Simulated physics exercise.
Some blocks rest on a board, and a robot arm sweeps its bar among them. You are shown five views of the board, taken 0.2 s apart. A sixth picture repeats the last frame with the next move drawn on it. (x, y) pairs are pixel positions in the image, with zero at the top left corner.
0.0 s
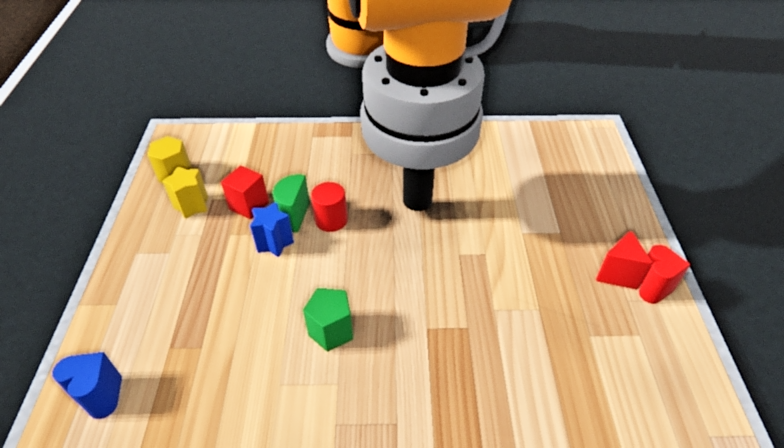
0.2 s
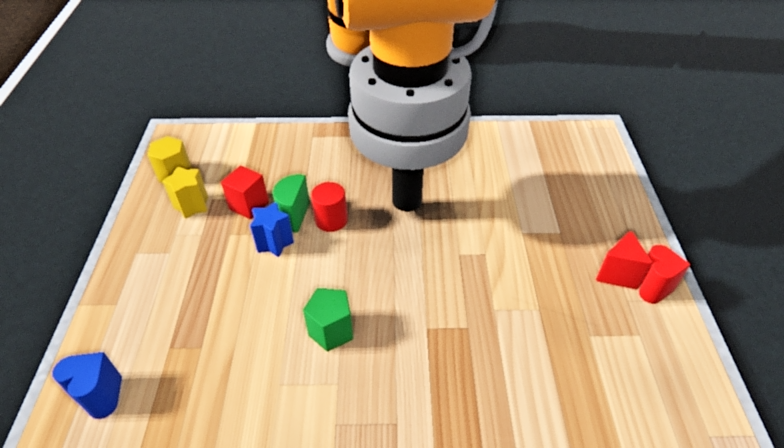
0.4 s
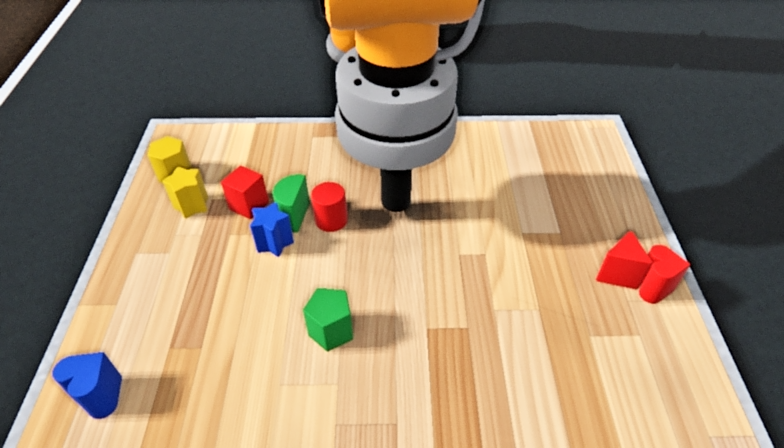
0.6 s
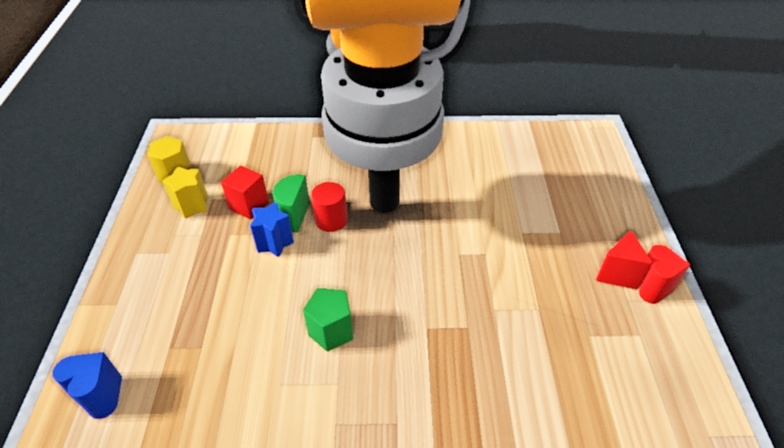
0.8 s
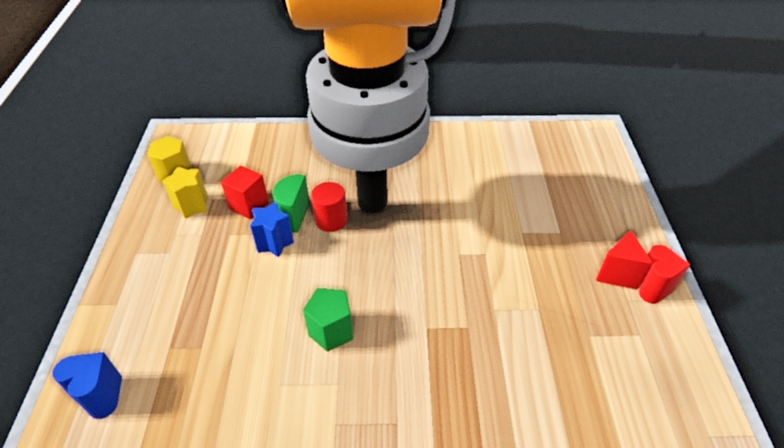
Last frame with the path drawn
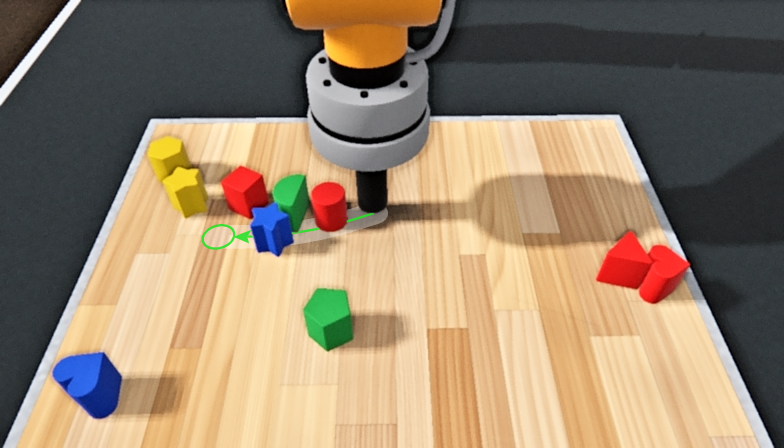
The robot arm's black bar slides left across the board toward the still red cylinder.
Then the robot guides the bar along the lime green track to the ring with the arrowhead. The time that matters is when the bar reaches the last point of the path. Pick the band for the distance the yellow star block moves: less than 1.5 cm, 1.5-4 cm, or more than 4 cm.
I'd go with under 1.5 cm for this block.
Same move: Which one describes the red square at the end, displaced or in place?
Gets moved.
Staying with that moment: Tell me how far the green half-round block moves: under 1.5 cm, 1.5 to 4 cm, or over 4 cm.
Once the path is done, the green half-round block lies more than 4 cm from its present place.
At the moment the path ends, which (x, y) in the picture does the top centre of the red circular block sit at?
Its top centre lands on (213, 186).
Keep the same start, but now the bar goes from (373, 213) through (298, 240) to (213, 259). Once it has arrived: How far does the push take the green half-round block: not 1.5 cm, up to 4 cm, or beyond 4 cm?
It shifts by 1.5 to 4 cm.
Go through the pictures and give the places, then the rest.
The first frame shows bar tip at (418, 201); block tops, yellow star block at (182, 178); red square at (242, 178); blue star block at (268, 216); green half-round block at (288, 188); red circular block at (328, 193).
The second frame shows bar at (407, 202); blocks unchanged.
The third frame shows bar at (396, 202); blocks unchanged.
The fourth frame shows bar at (385, 202); blocks unchanged.
The fifth frame shows bar at (373, 203); yellow star block at (182, 178); red square at (242, 178); blue star block at (268, 216); green half-round block at (288, 188); red circular block at (328, 193).
Path on the board, from (373, 213) by way of (298, 232) to (219, 237).
The first path, step by step. One third of the way, bar at (322, 217); blue star block at (264, 217), turned 20° anticlockwise; green half-round block at (268, 184), turned 25° clockwise; red circular block at (287, 197).
Two thirds of the way, bar at (268, 225); red square at (221, 163); blue star block at (242, 226), turned 85° anticlockwise; green half-round block at (248, 174), turned 70° clockwise; red circular block at (240, 194).
At the end, bar at (215, 226); yellow star block in place; red square at (218, 160); blue star block at (223, 232), turned 135° anticlockwise; green half-round block at (247, 171), turned 90° clockwise; red circular block at (213, 186).
